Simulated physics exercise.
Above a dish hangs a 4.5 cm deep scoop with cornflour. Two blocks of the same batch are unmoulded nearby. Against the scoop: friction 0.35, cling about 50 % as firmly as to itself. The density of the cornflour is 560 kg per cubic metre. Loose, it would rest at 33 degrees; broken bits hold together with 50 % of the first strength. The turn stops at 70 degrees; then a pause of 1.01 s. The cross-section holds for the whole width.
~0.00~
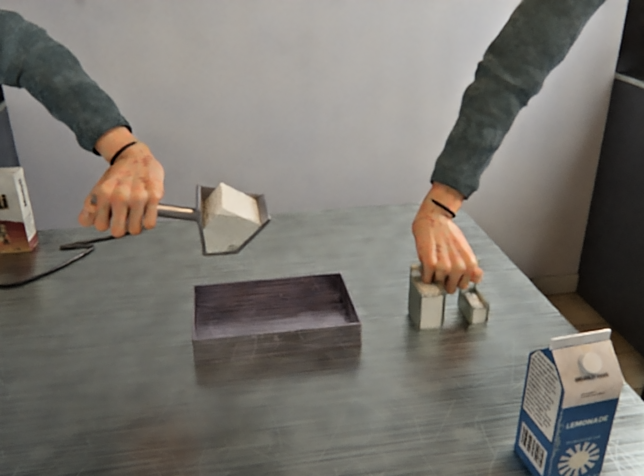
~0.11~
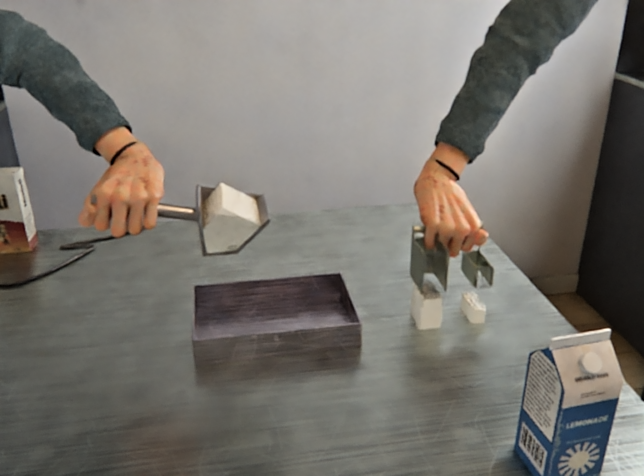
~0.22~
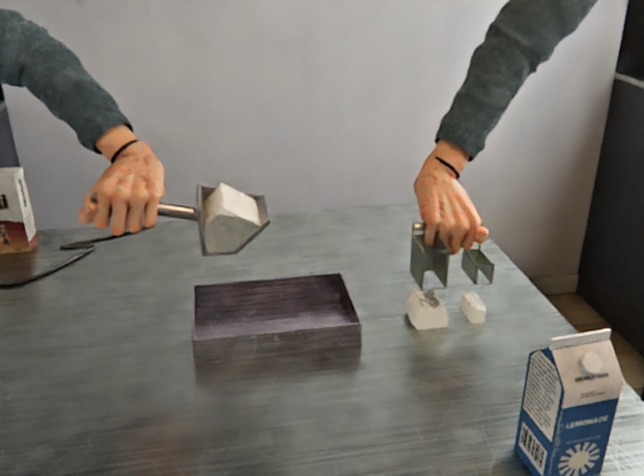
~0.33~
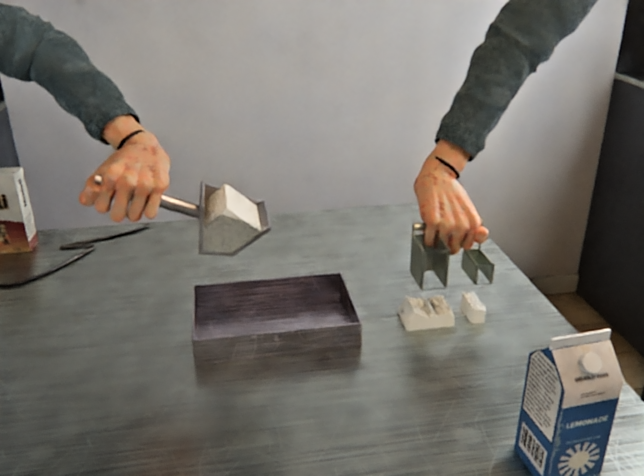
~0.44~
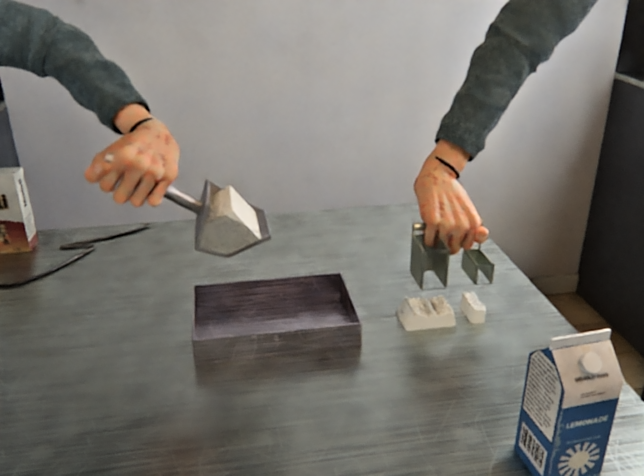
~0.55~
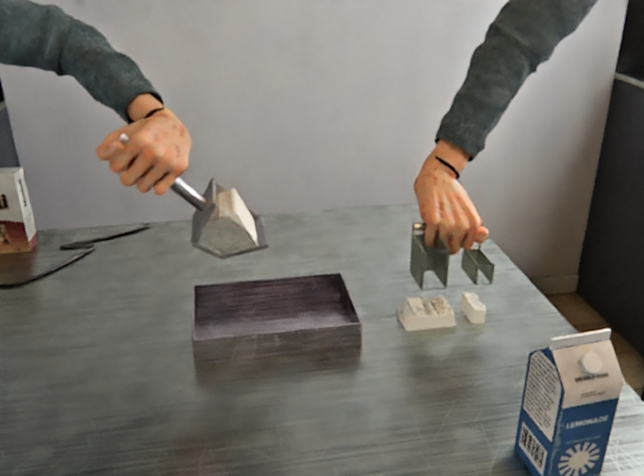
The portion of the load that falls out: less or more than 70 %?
It comes out more than 70 %.
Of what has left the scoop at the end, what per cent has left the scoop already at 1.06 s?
Some 30 per cent.
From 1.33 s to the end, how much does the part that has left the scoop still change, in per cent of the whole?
Near 25 %.
By 0.78 s, the scoop is at 56 degrees and 0 % has left it.
By 1.06 s, the scoop is at 70 degrees and 32 % has left it.
By 1.33 s, the scoop is at 70 degrees and 73 % has left it.
By 1.60 s, the scoop is at 70 degrees and 100 % has left it.
By 1.71 s, at the end, the scoop is at 70 degrees and 100 % has left it.
